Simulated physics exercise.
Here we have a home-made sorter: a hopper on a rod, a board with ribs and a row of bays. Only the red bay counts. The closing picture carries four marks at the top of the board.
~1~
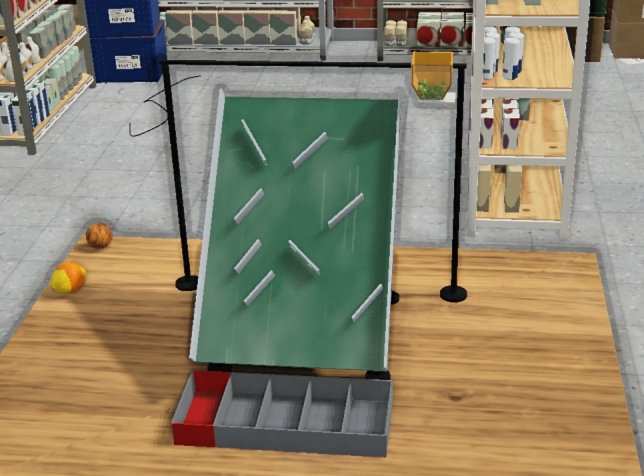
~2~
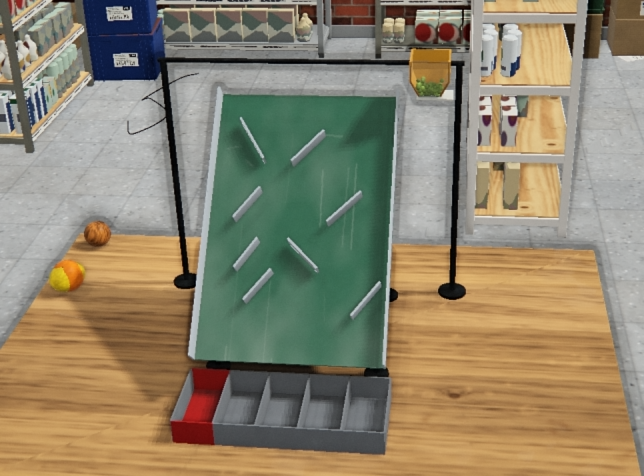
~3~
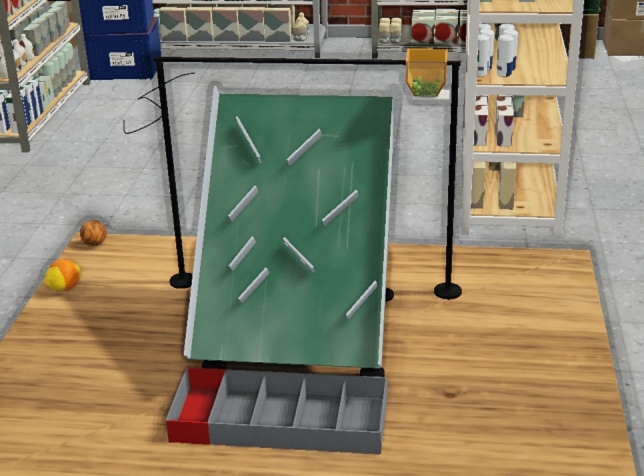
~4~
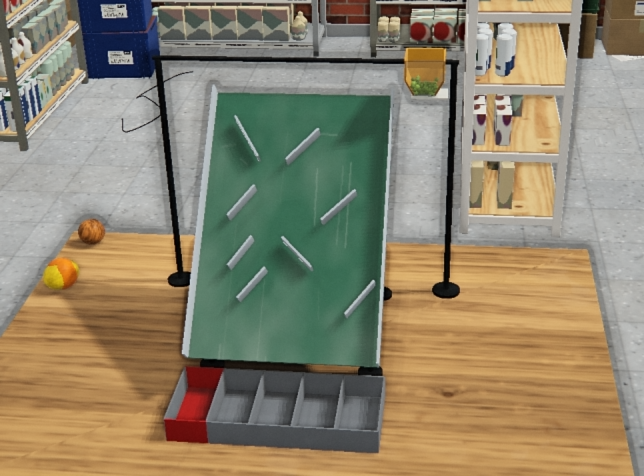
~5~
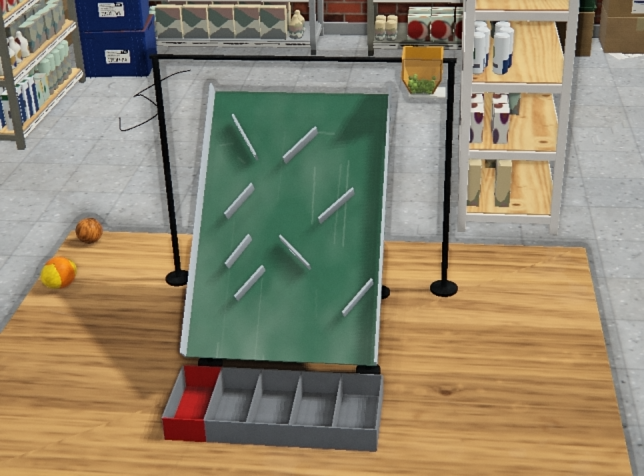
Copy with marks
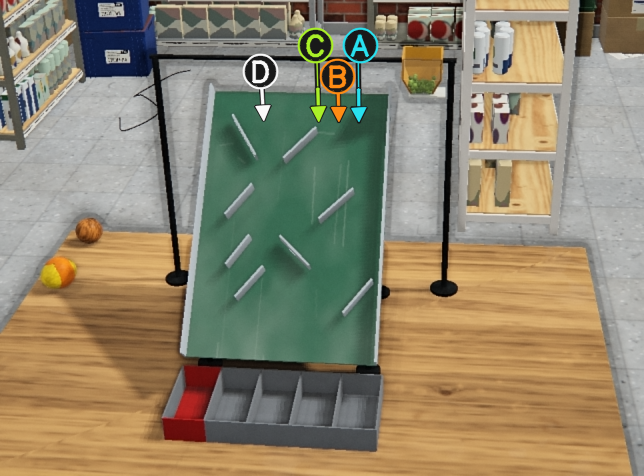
A green board with pale ribs leans upright on a wooden floor in a shop-like room with stocked shelves, seen from the front and slightly above. A yellow hopper hangs at the right of a black rod frame behind it, five bays sit below, the leftmost red and the others grey, and two balls lie at left. Nothing in the scene moves; only the view shifts very slightly.
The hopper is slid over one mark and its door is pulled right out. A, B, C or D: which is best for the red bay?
Take C.
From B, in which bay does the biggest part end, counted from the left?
It is the fourth one.
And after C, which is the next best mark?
Here it is mark D.
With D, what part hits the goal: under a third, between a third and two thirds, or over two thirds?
It is under a third.
On the marked copy, mark A meets the board at (358, 116); mark B meets the board at (338, 116); mark C meets the board at (318, 116); mark D meets the board at (263, 115).
Choosing A, a stray few in the red bay, nearly all in other bays.
Choosing B, a small part in the red bay, nearly all in other bays.
Choosing C, about half in the red bay, about half in other bays.
Choosing D, about a quarter in the red bay, most in other bays.
